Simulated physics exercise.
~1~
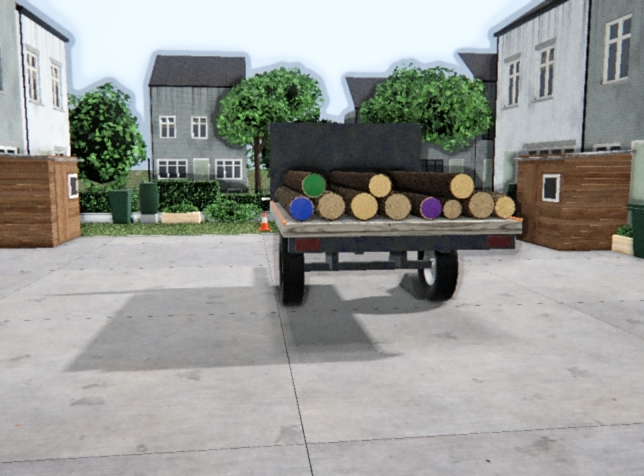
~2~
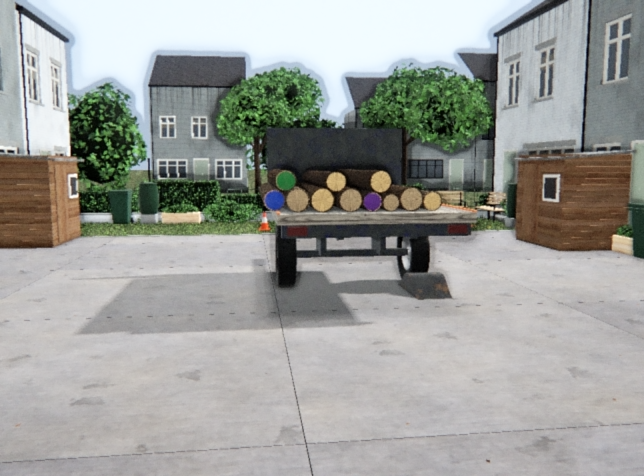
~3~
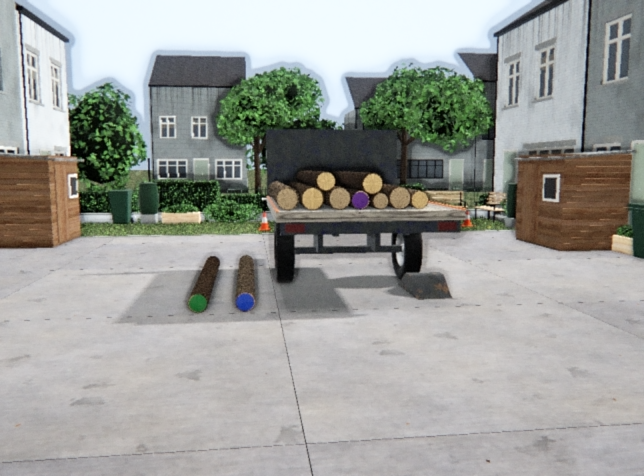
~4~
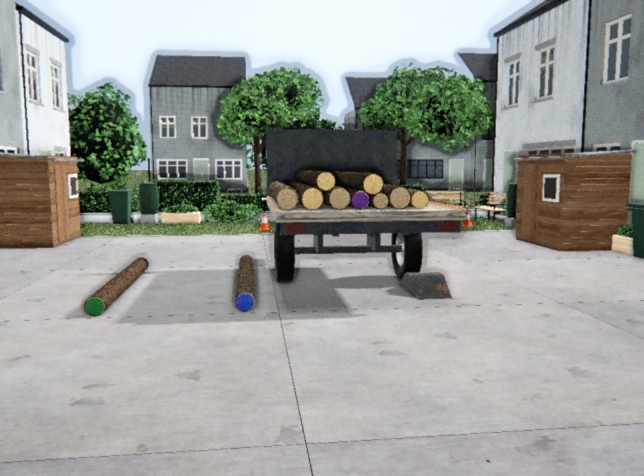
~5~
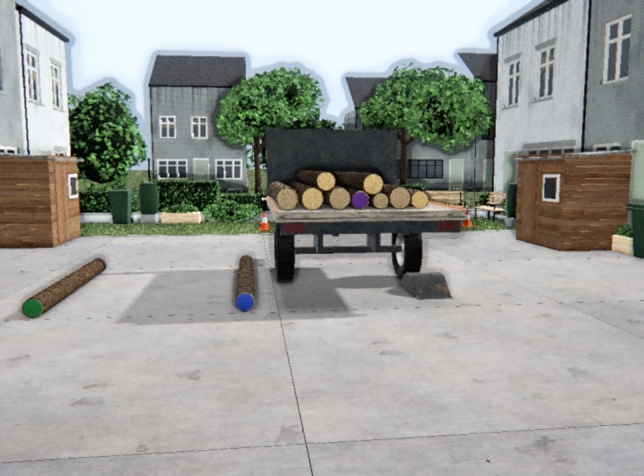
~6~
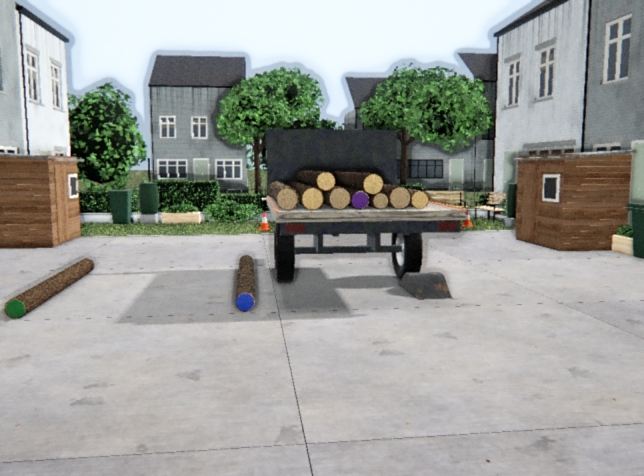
In a paved yard, green-ended and blue-ended logs drop left off a trailer; purple stays aboard.
